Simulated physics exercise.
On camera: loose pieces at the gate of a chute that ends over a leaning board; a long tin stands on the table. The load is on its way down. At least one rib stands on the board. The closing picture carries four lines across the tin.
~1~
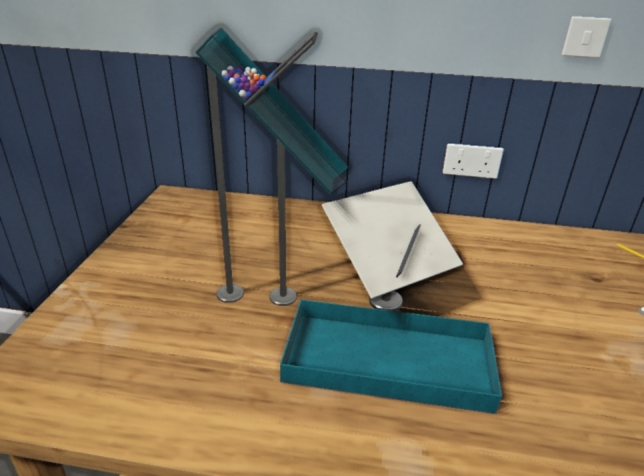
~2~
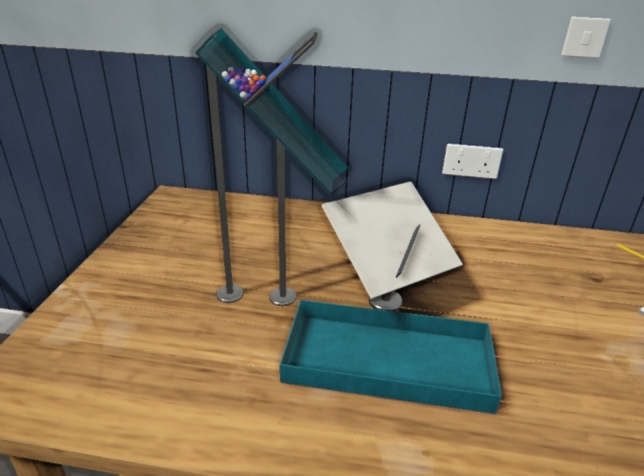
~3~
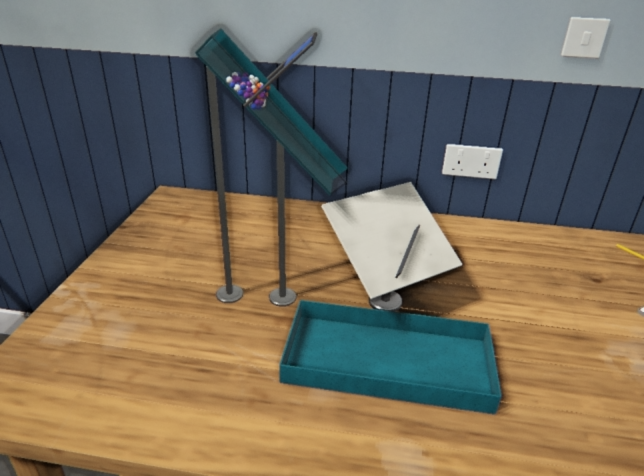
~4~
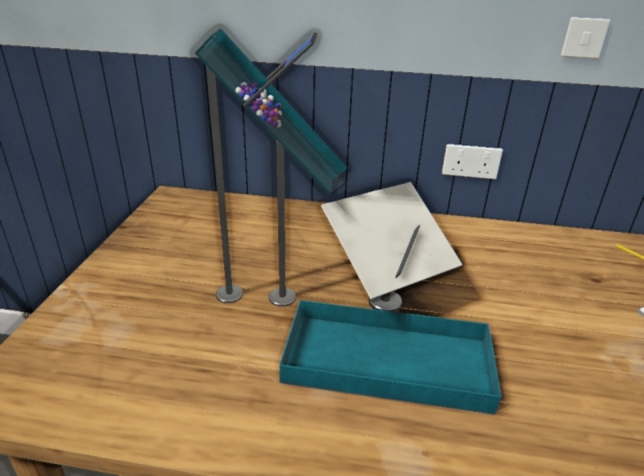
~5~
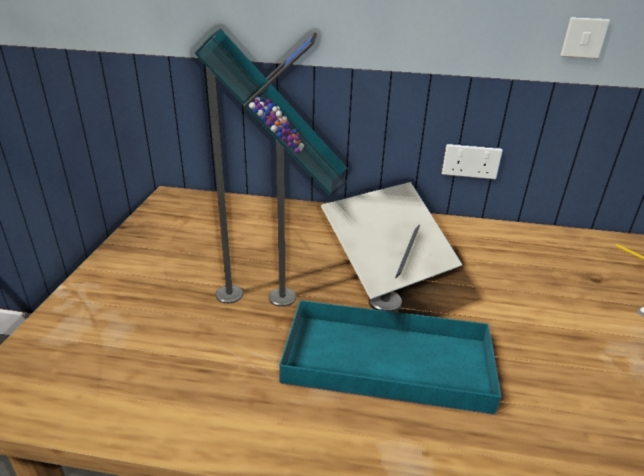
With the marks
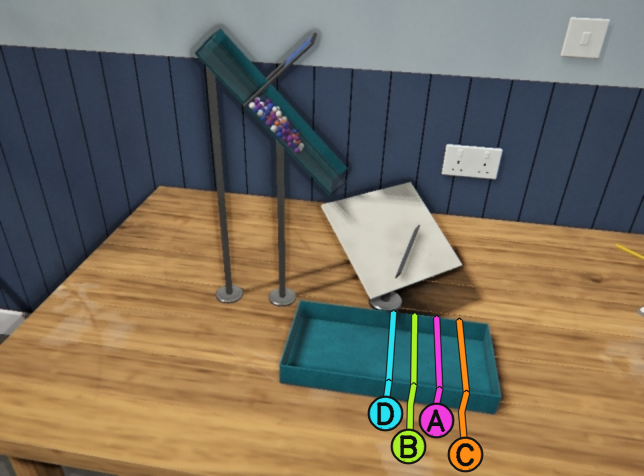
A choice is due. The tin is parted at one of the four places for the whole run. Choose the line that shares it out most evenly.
Line D.
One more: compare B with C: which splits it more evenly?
Line B.
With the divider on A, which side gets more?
More lands on the left.
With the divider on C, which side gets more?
Left.
On the marked copy, line A crosses the front rim at (439, 388); line B crosses the front rim at (413, 384); line C crosses the front rim at (466, 392); line D crosses the front rim at (388, 381).
If A is chosen, of what is caught, most on the left of the divider, a small part on the right.
If B is chosen, of what is caught, most on the left of the divider, about a quarter on the right.
If C is chosen, of what is caught, nearly all on the left of the divider, a small part on the right.
If D is chosen, of what is caught, about half on the left of the divider, about half on the right.
